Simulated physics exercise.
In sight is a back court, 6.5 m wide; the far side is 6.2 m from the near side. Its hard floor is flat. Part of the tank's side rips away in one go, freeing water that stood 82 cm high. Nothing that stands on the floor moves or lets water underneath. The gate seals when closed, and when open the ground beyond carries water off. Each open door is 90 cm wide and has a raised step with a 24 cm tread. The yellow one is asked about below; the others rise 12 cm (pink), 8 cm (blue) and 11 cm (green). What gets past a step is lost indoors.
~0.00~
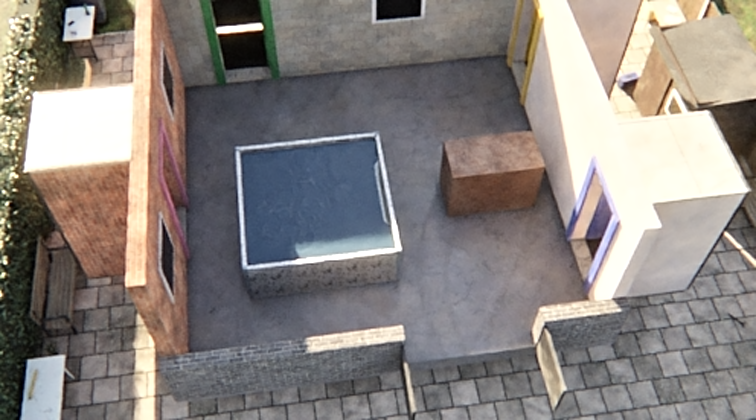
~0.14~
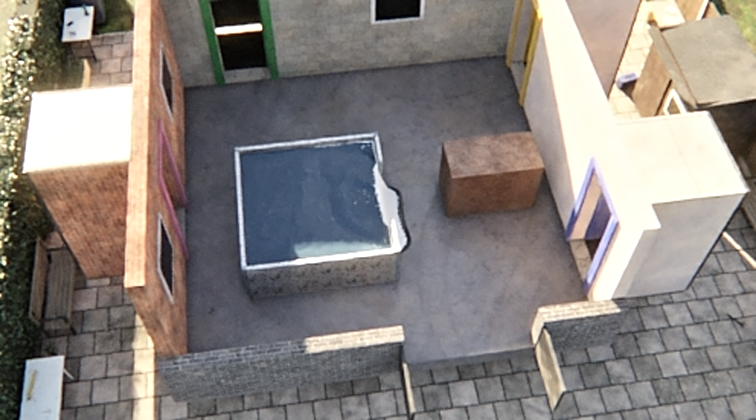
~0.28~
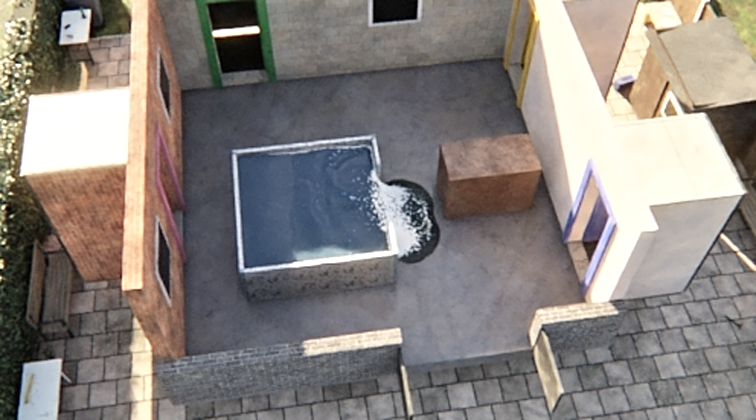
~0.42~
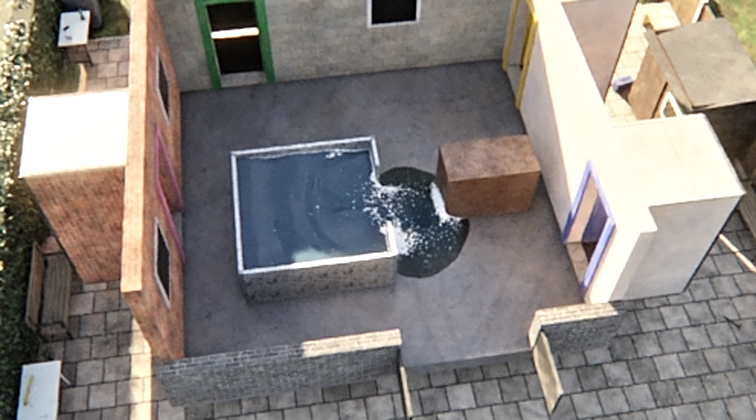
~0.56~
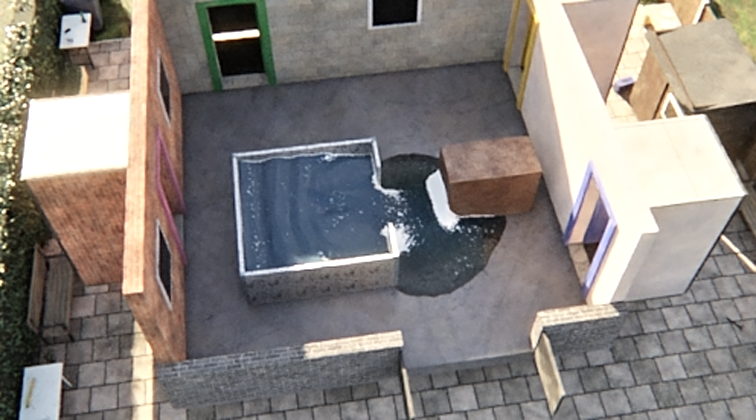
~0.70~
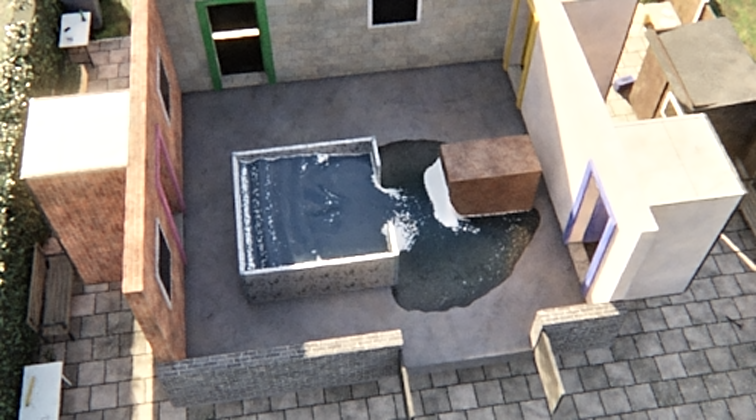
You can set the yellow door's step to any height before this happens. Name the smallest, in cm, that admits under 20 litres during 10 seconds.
It would have to be roughly 16 cm high.
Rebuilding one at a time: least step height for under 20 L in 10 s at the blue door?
Roughly 28 cm at blue.
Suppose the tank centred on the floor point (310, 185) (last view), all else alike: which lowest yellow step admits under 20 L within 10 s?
Then roughly 31 cm.
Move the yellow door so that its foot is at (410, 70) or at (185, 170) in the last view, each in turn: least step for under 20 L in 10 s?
About 17 and 7.0 cm.
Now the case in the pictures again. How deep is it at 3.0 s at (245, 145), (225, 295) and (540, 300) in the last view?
About 0, 0 and 20 cm.
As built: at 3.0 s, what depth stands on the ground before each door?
Depths in cm: Yellow 22, pink 0, blue 26, green 3.
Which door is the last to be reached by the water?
The pink one.
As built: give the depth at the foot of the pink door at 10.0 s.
Roughly 7.5 cm deep.
After 1.4 s water covers 35 % of the floor, deepest (60 cm) near (433, 216); it has not reached the yellow door.
After 3.0 s water covers 60 % of the floor, deepest (36 cm) near (431, 208); 22 cm at the yellow door, 3 litres in over its 16 cm step.
After 10.0 s water covers 90 % of the floor, deepest (17 cm) near (201, 100); 10 cm at the yellow door, 17 litres in over its 16 cm step.
At the yellow door as built, the water arrived by 1.6 s and peaked near 22 cm at 3.0 s.
Run again over the same 10 s with other heights there, 26 litres in over 14.5 cm, 5 litres over 19.5 cm. The limit of 20 litres is kept from about 16 cm up.
